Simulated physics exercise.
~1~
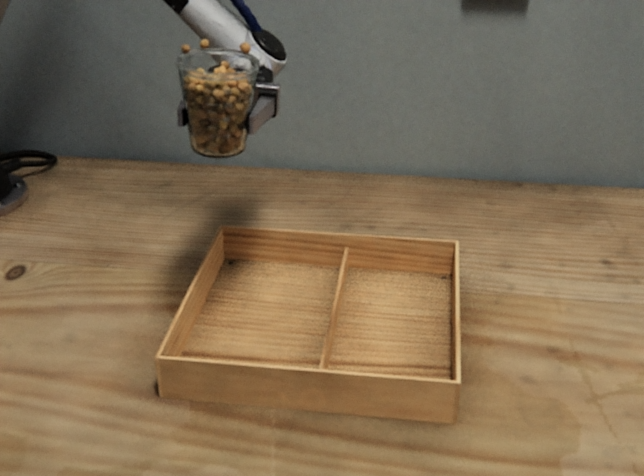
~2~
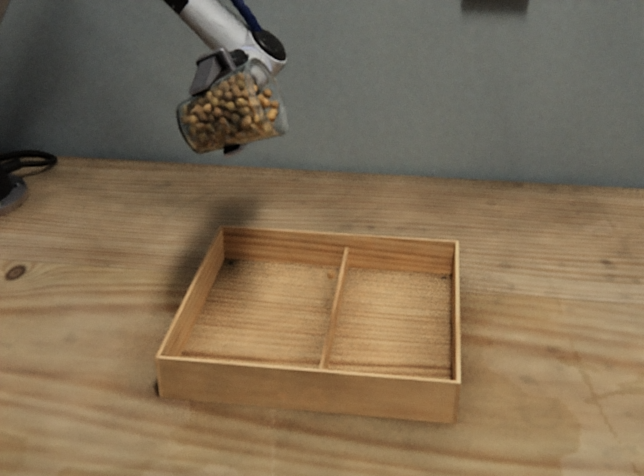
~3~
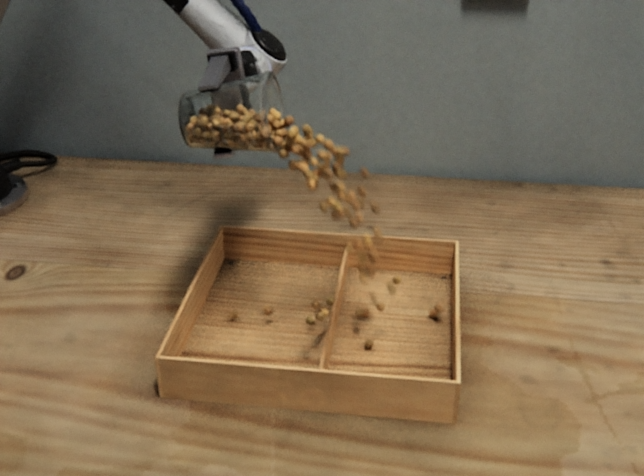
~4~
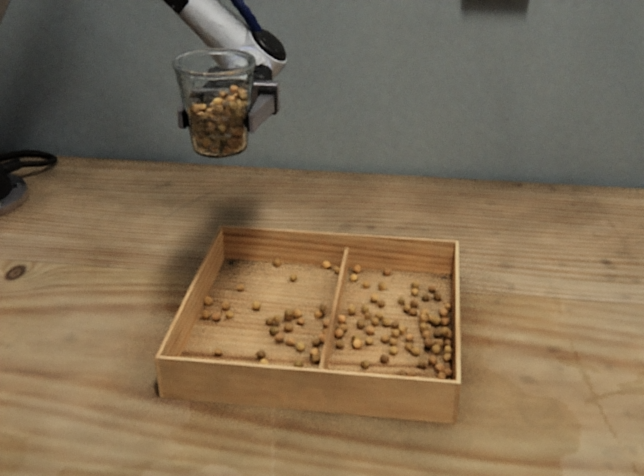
Above a divided wooden tray, a robot arm tips a cup, spills some chickpeas, and rights it.
